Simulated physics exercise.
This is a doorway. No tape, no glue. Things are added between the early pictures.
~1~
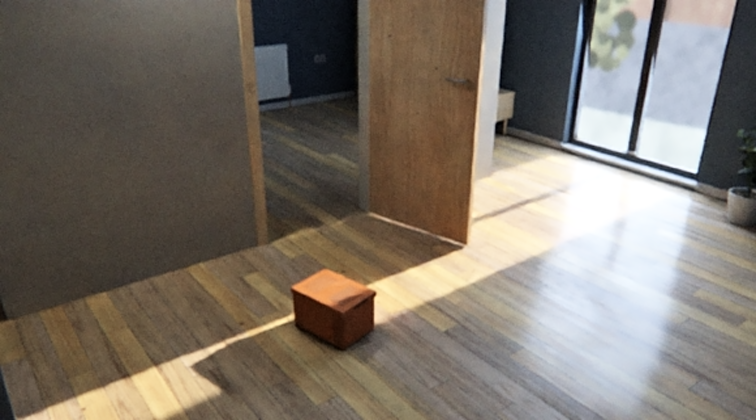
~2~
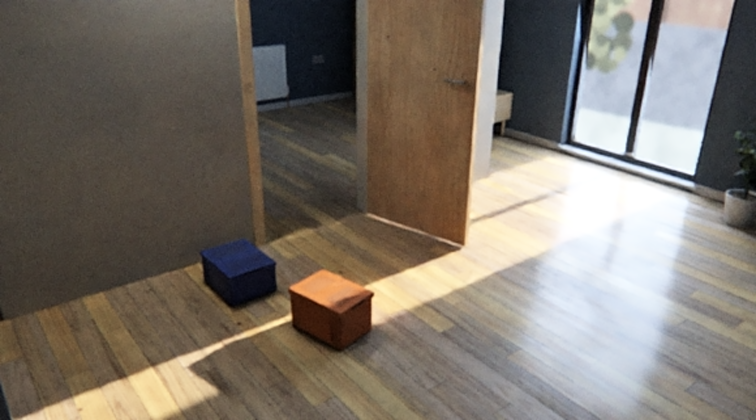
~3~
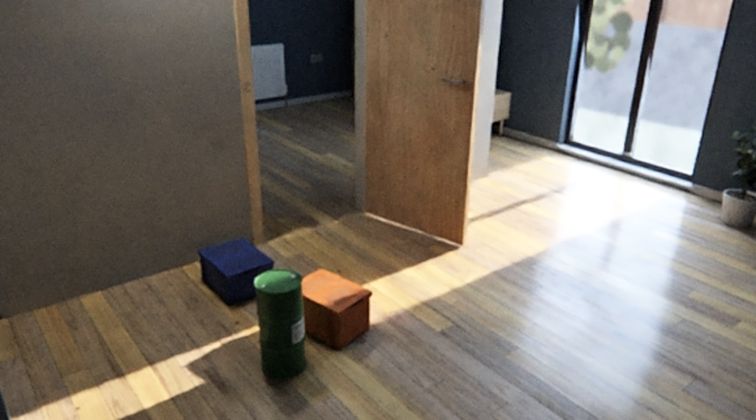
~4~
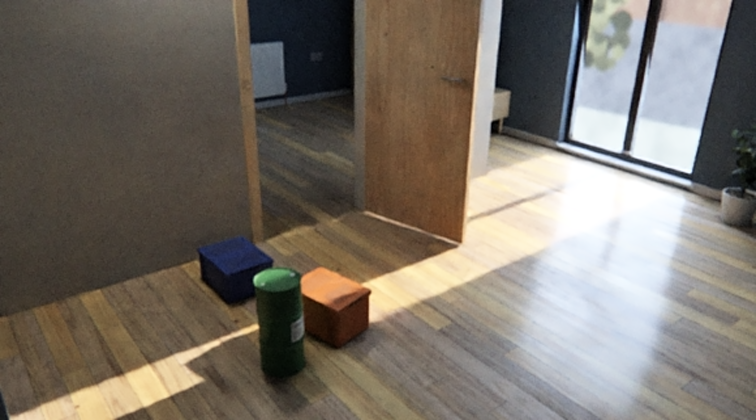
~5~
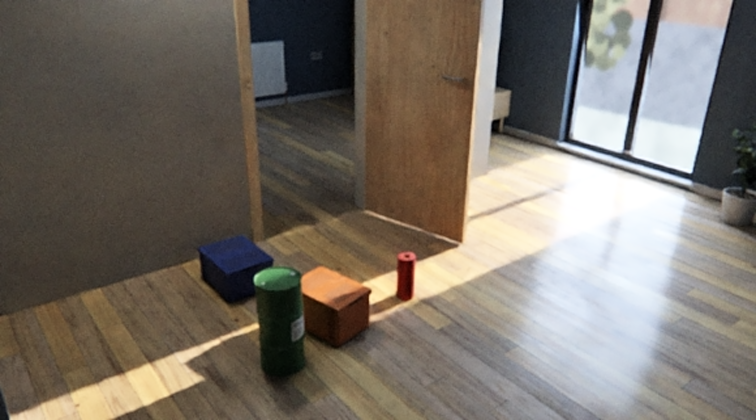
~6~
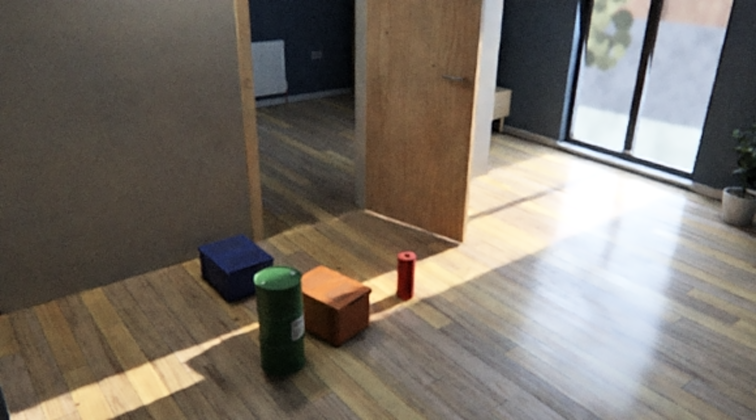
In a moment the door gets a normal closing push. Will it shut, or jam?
In the end the door shuts.
Then, 1.00 s on from there, door 70° open.
Then, 1.60 s on from there, door 35° open.
In the end, door 0° open; all 4 unmoved. At the end, from the last picture's camera, red roll near (406, 276).
